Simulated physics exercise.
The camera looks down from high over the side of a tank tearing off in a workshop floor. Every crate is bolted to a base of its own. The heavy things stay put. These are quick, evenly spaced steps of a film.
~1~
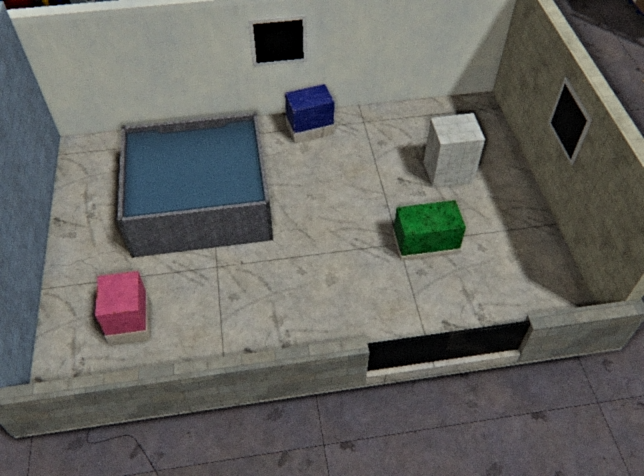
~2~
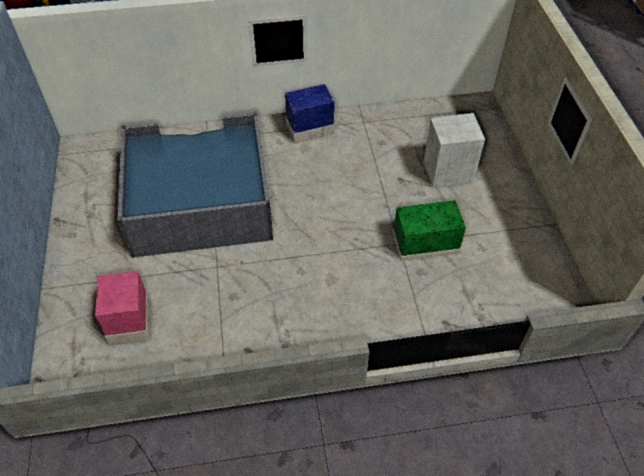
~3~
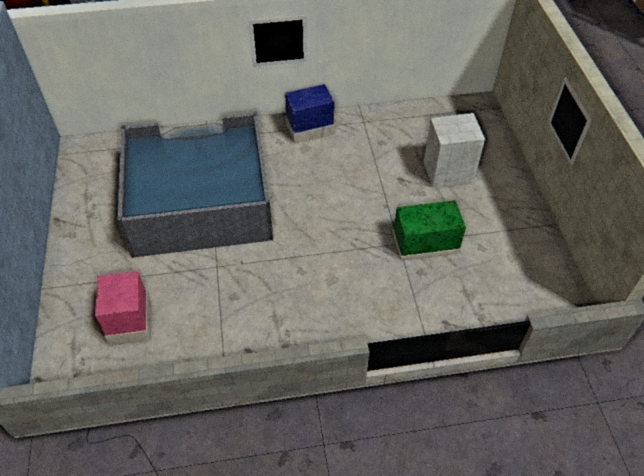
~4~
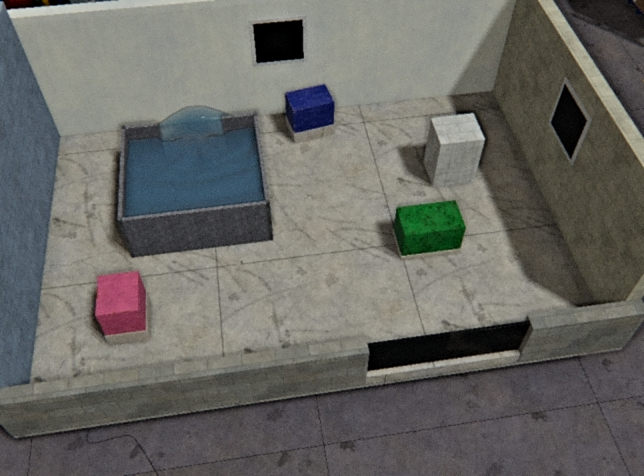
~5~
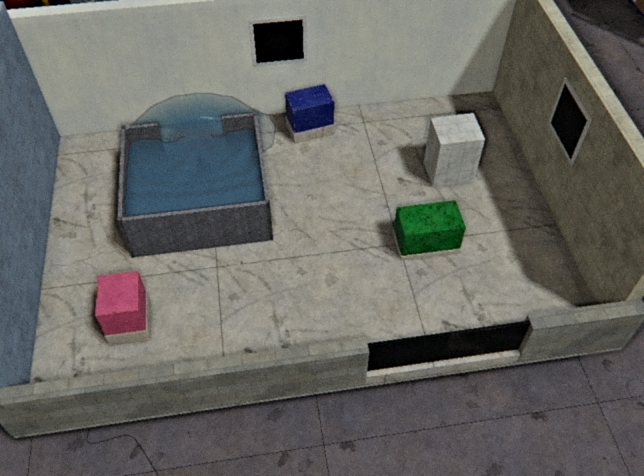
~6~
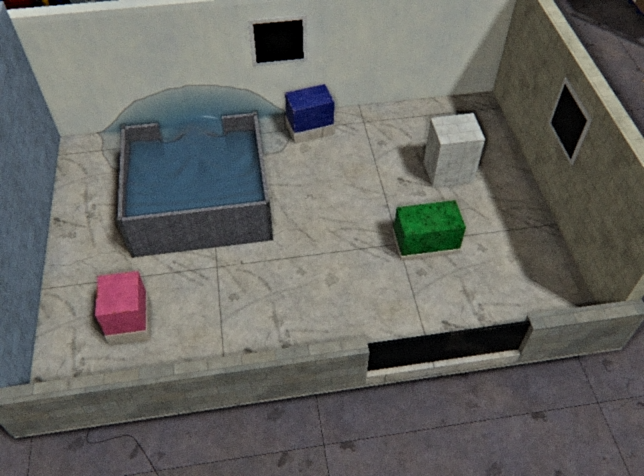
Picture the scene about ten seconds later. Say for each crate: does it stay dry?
As I see it, the pink crate remains moisture-free; the green crate picks up moisture; the blue crate picks up moisture.
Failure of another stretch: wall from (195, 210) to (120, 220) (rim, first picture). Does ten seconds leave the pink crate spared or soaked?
Result: Pink crate is swamped.
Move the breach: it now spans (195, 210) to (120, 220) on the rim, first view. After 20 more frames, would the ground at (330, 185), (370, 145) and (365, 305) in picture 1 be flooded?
As listed: Free of water, dry, covered.
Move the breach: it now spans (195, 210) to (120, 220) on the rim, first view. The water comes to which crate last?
That would be the crate marked blue, reached last.
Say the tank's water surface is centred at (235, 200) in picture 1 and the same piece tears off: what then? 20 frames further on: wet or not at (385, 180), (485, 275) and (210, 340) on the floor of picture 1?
Taking the three spots in order: Swamped, bare, bare.
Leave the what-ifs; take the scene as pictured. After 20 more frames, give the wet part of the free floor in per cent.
Estimated share: About 70 %.
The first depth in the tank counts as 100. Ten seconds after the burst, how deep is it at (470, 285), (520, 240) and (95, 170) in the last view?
In the order asked, some 10, 12 and 8 in a hundred.
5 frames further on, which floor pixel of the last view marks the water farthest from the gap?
Somewhere near (406, 105).
A moment on, water covers 15 % of the floor; the pink crate not reached, the green crate not reached, the blue crate water round its plinth.
Next, water covers 35 % of the floor; the pink crate not reached, the green crate not reached, the blue crate water round its plinth.
Then, water covers 70 % of the floor; the pink crate water round its plinth, the green crate water round its plinth, the blue crate water round its plinth.
Later, water covers 95 % of the floor; the pink crate water round its plinth, the green crate water round its plinth, the blue crate water round its plinth.
In the end, water covers 100 % of the floor; the pink crate stayed above the water, the green crate was topped, the blue crate was topped.
